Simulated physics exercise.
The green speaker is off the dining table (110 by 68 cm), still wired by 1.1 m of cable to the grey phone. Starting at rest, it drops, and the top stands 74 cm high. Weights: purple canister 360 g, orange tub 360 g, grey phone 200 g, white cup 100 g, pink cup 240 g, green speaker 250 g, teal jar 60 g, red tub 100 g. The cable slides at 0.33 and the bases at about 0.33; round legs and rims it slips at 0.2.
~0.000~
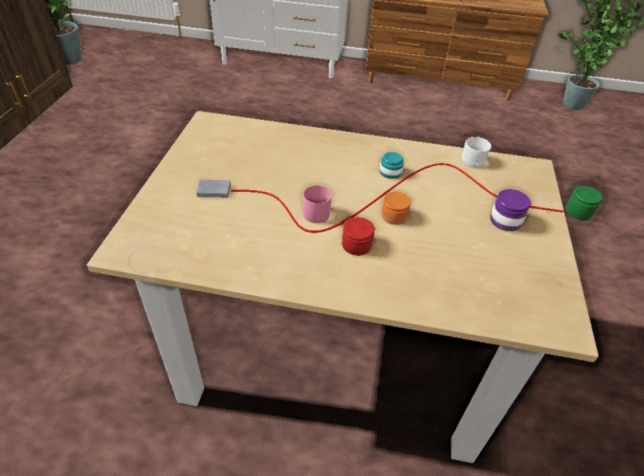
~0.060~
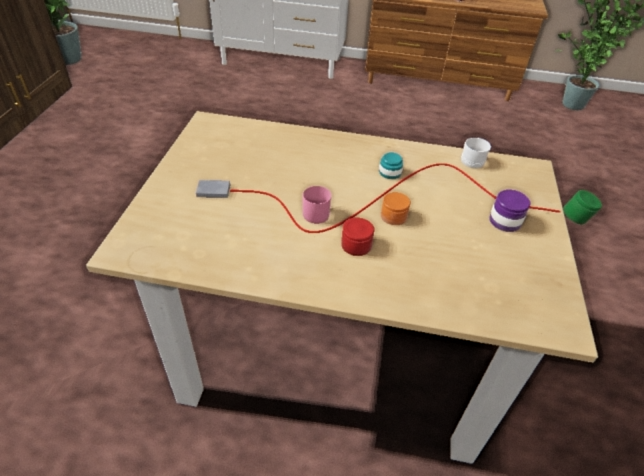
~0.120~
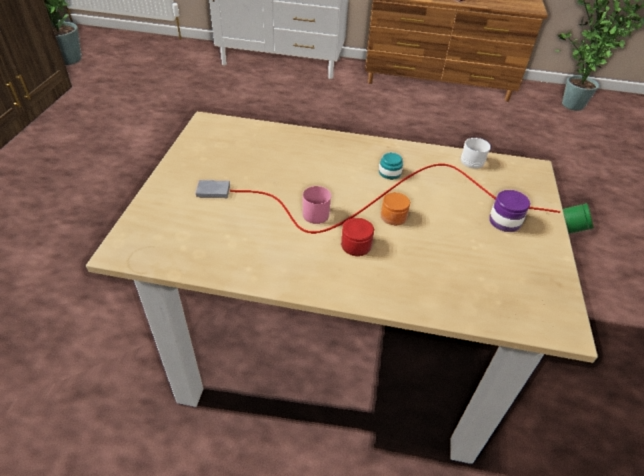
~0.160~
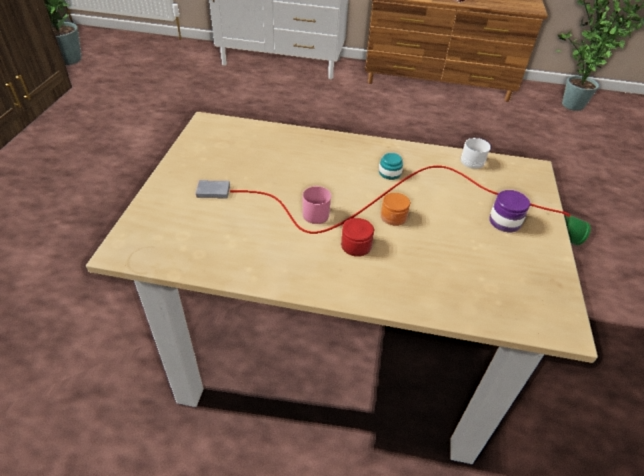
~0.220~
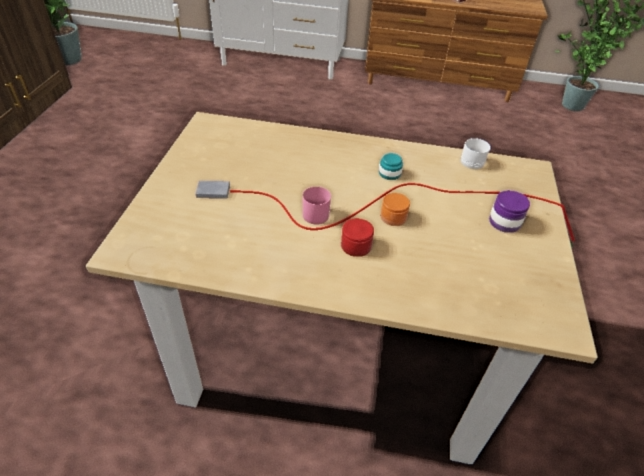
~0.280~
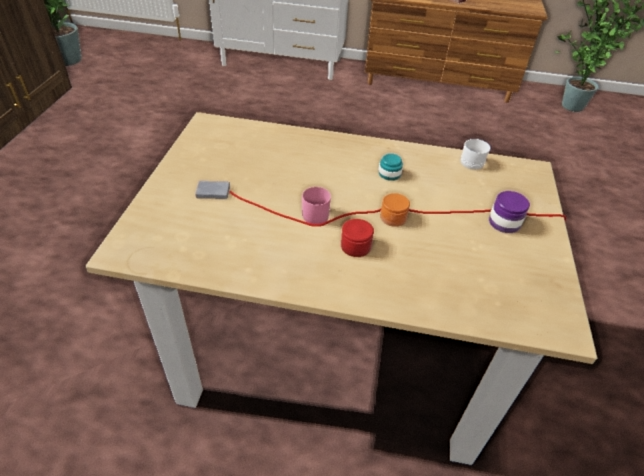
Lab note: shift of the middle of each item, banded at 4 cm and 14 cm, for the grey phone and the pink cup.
Bands: Grey phone - high band; pink cup - middle band.
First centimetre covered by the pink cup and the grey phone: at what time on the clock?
Approx. times - pink cup: 0.34 s, grey phone: 0.32 s.
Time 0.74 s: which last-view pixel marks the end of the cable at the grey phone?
You'll find it near pixel (309, 204).
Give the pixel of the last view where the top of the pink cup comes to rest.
Resting point is at approximately (336, 172).
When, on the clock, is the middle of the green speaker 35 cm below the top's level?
Around 0.55 seconds on the clock.
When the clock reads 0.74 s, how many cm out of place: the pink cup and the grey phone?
Measured: Pink cup at 8 cm, grey phone at 25 cm.
After 0.5 s, the cable's tail end at (271, 217); grey phone 14 cm off its start, pink cup 7 cm off its start, green speaker over the edge.
After 0.7 s, the cable's tail end at (309, 204); grey phone 24 cm off its start, pink cup 7 cm off its start, green speaker over the edge.
After 1.0 s, the cable's tail end at (353, 222); grey phone 34 cm off its start at (336, 218), pink cup 11 cm off its start at (336, 172), green speaker over the edge.
After 1.2 s, the cable's tail end at (380, 212); grey phone 40 cm off its start, pink cup 11 cm off its start, green speaker over the edge.
After 2.4 s, the cable's tail end at (380, 212); grey phone 40 cm off its start at (366, 213), pink cup 11 cm off its start at (336, 172), green speaker over the edge, orange tub 1 cm off its start at (400, 203).
